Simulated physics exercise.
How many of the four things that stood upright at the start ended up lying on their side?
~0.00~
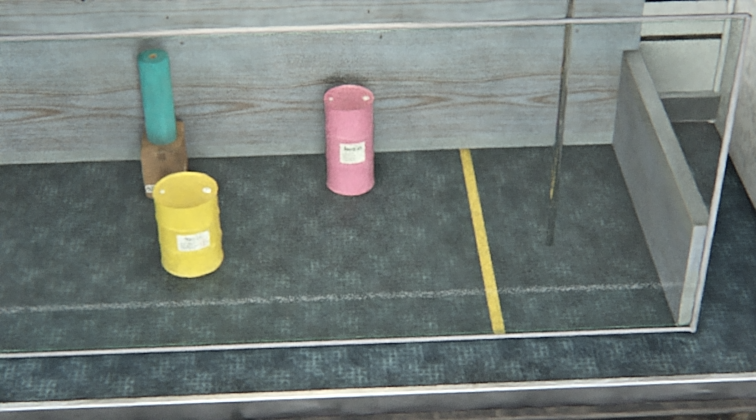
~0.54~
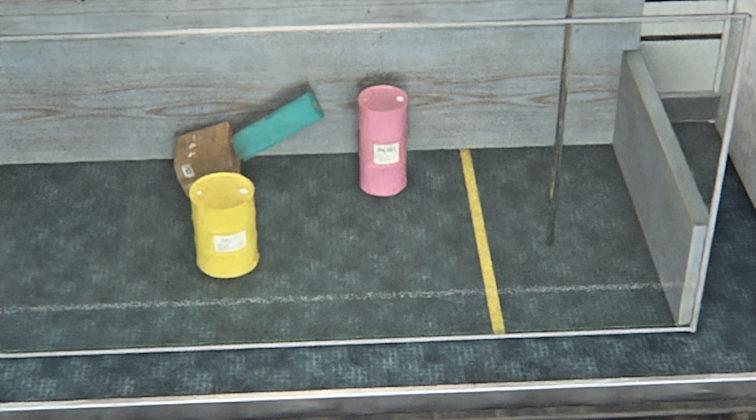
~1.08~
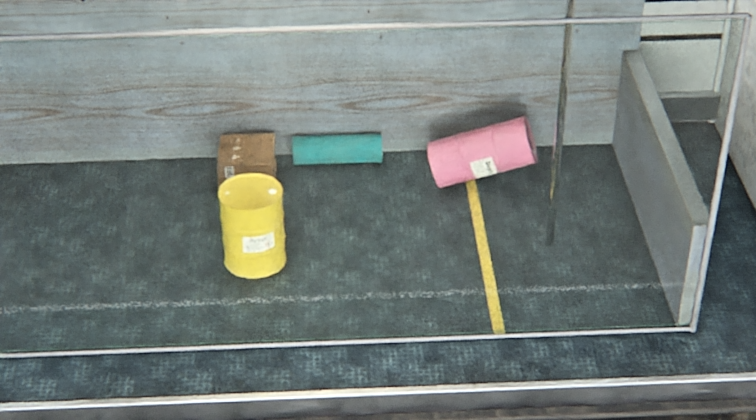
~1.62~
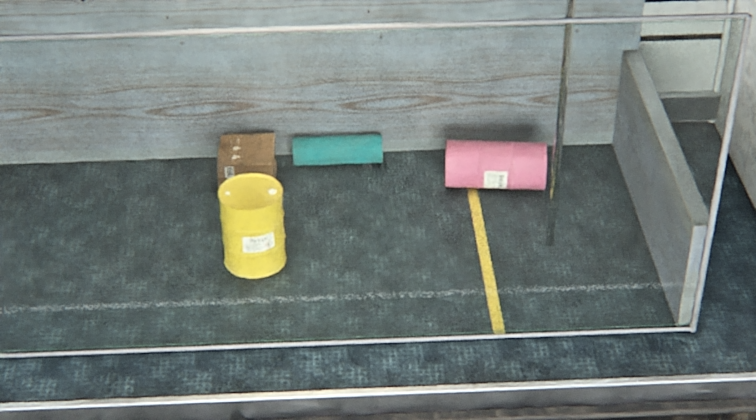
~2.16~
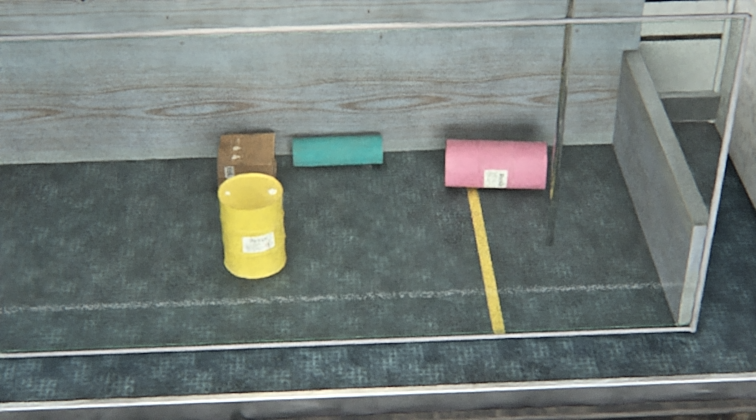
Three of them ended up on their side, namely the brown carton, the teal roll and the pink drum.
A yellow drum slid right across a dark floor and stayed upright, while the brown carton and teal roll behind it toppled short of the yellow line. The pink drum slid right too, then tipped over and came to rest mostly past the line.
